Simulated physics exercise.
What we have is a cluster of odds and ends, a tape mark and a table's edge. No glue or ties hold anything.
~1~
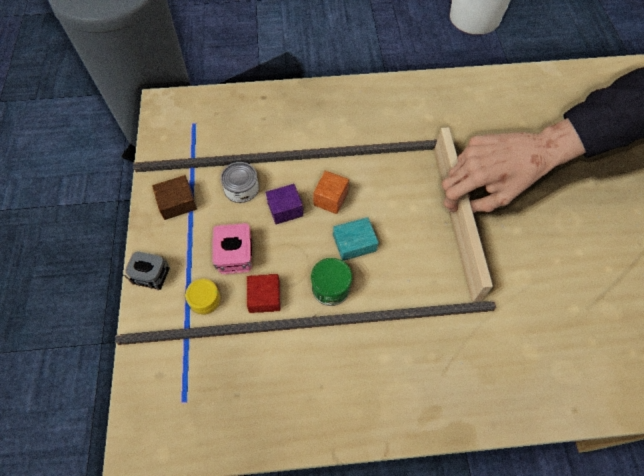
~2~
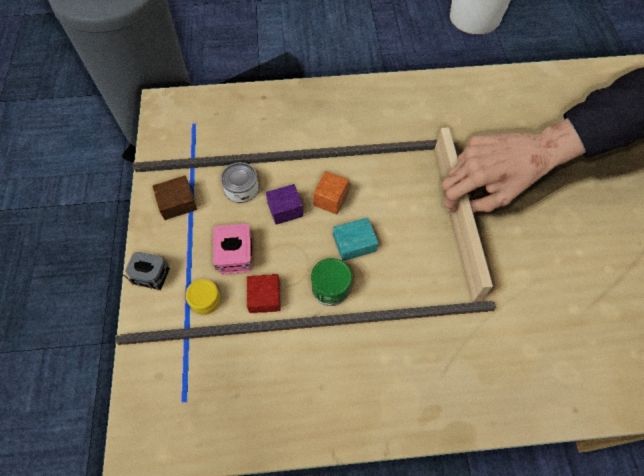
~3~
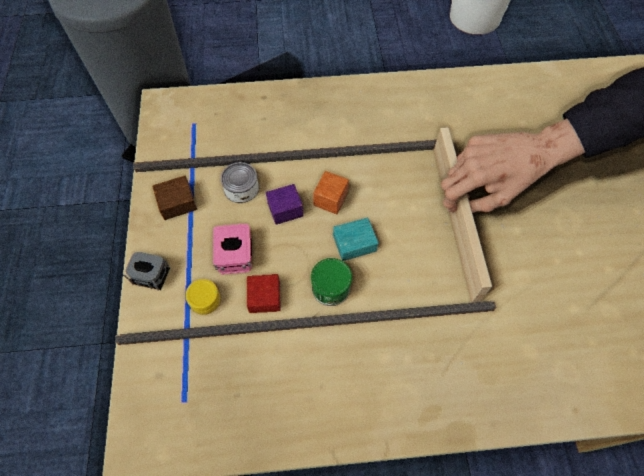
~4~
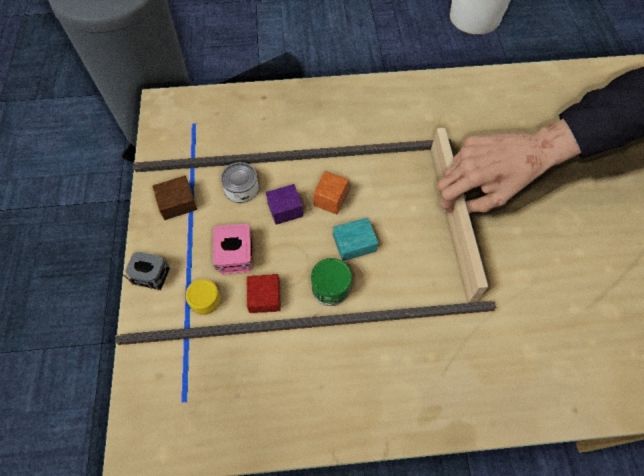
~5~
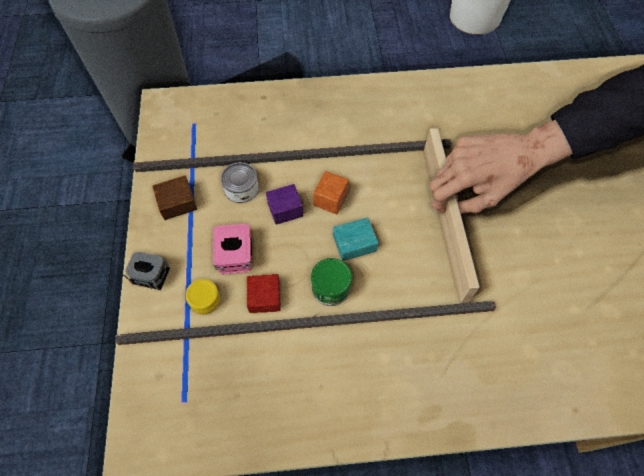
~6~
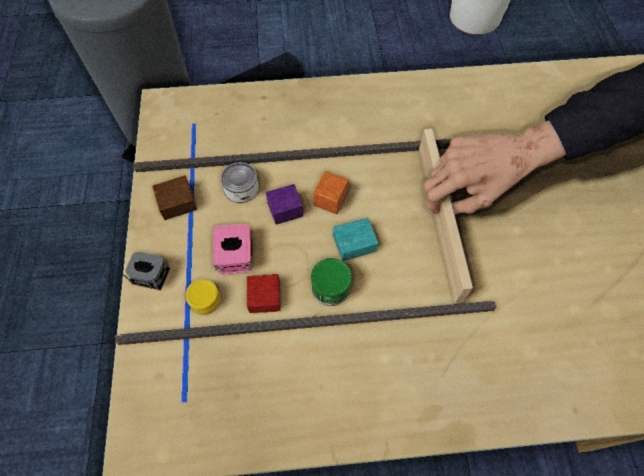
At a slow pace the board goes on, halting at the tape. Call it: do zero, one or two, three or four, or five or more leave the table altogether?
One or two.
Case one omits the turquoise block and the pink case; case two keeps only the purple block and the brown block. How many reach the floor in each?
You'd count 1 the first time and 2 the second time.
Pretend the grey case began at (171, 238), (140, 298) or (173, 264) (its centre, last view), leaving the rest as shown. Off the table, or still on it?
Order of tries: Off, off, off.
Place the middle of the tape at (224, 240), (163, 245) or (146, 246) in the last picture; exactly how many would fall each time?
In order, the counts are 0, 6 and 6.
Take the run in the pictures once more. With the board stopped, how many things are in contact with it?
4 in contact.
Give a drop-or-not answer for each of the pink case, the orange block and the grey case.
Here's how it plays out: The pink case stays where it is, the orange block stays where it is and the grey case ends up off.
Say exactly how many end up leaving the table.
2.
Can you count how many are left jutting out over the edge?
That adds up to 3.
A little later, none off yet; grey case at rest near (148, 271); brown block at rest near (175, 198); yellow lid at rest near (204, 297).
When it is over, the number that fall off is one or two; down, yellow lid and grey case.
